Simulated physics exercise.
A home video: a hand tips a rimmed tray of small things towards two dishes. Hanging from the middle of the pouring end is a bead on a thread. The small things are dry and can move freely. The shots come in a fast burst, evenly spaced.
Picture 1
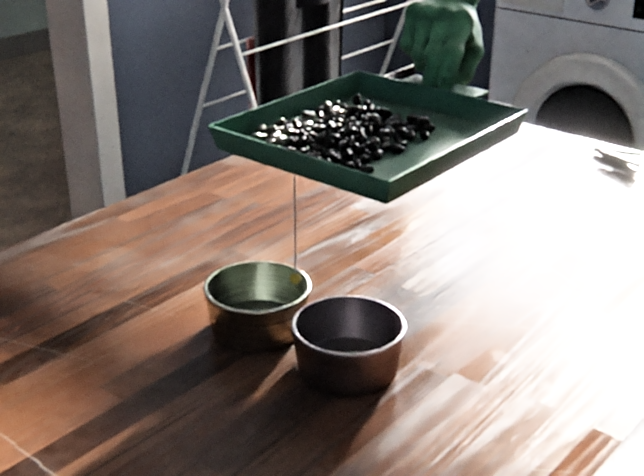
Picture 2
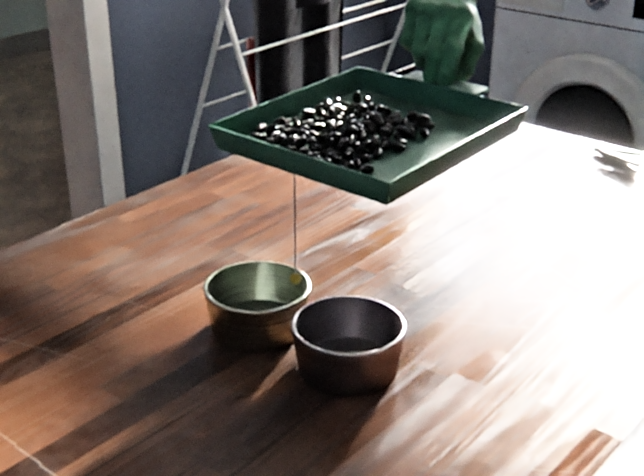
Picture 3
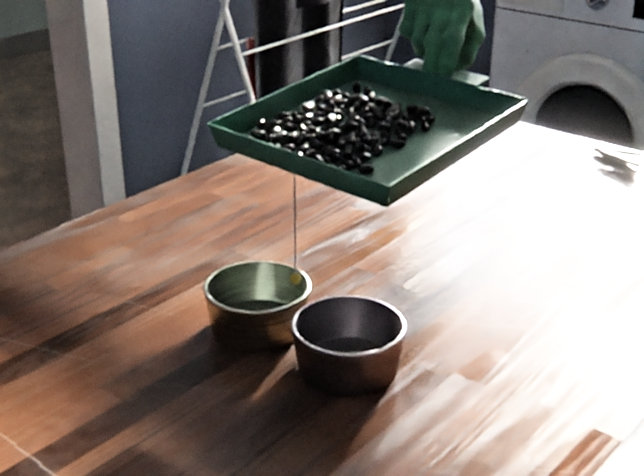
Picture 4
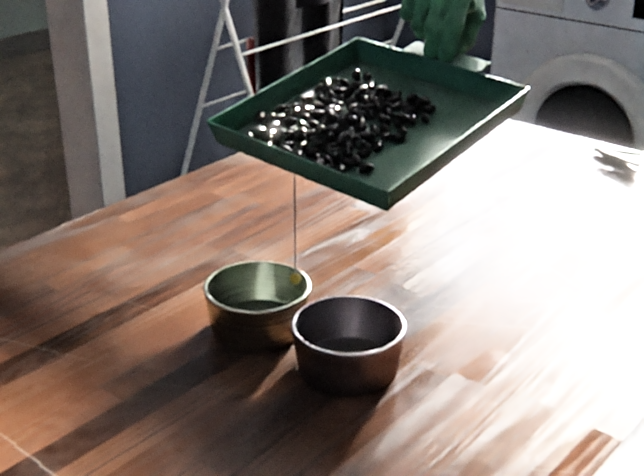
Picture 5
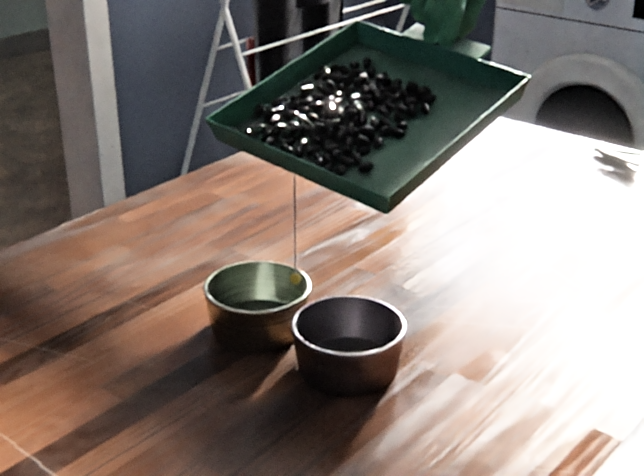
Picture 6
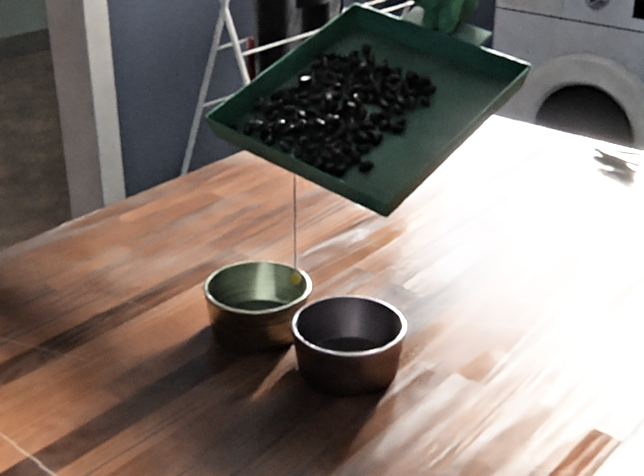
At the start, a green-gloved hand holds a green rimmed tray of black beans nearly level above two metal dishes on a wooden table. The hand gradually raises the tray's far side, tilting it towards the viewer, with its near right corner dipping slightly lowest, while the beans barely shift and the dishes stay still.
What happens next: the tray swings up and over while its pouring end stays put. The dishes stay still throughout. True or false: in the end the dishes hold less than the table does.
False.
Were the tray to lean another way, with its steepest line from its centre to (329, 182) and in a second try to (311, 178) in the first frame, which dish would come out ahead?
Note: Place 1, the dish at the right; place 2, the dish at the right.
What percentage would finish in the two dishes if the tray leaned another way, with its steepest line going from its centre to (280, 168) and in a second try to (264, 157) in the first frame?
The first try yields 30 percent and the second 50 percent.
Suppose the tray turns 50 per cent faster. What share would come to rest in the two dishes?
Something like 80 in a hundred.
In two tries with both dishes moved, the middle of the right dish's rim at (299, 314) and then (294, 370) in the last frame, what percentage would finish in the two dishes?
It comes to roughly 40 per cent in one try and roughly 10 per cent in the next.
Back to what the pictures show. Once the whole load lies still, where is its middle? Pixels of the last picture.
Last view, centre at rest - approx. (344, 368).
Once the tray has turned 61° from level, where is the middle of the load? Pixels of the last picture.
About (338, 137).
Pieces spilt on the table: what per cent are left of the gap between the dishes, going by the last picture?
Share on the left: Near 60 %.
Soon, tray tipped steeply; all on the tray.
A while on, tray tipped right over; most on the tray; a stray few in the right dish; a stray few outside both; a small part in the air.
Towards the end, tray tipped past a quarter turn; about two thirds in the right dish; a stray few in the left dish; about a third outside both.
Finally, tray tipped past a quarter turn; about two thirds in the right dish; a stray few in the left dish; about a third outside both.
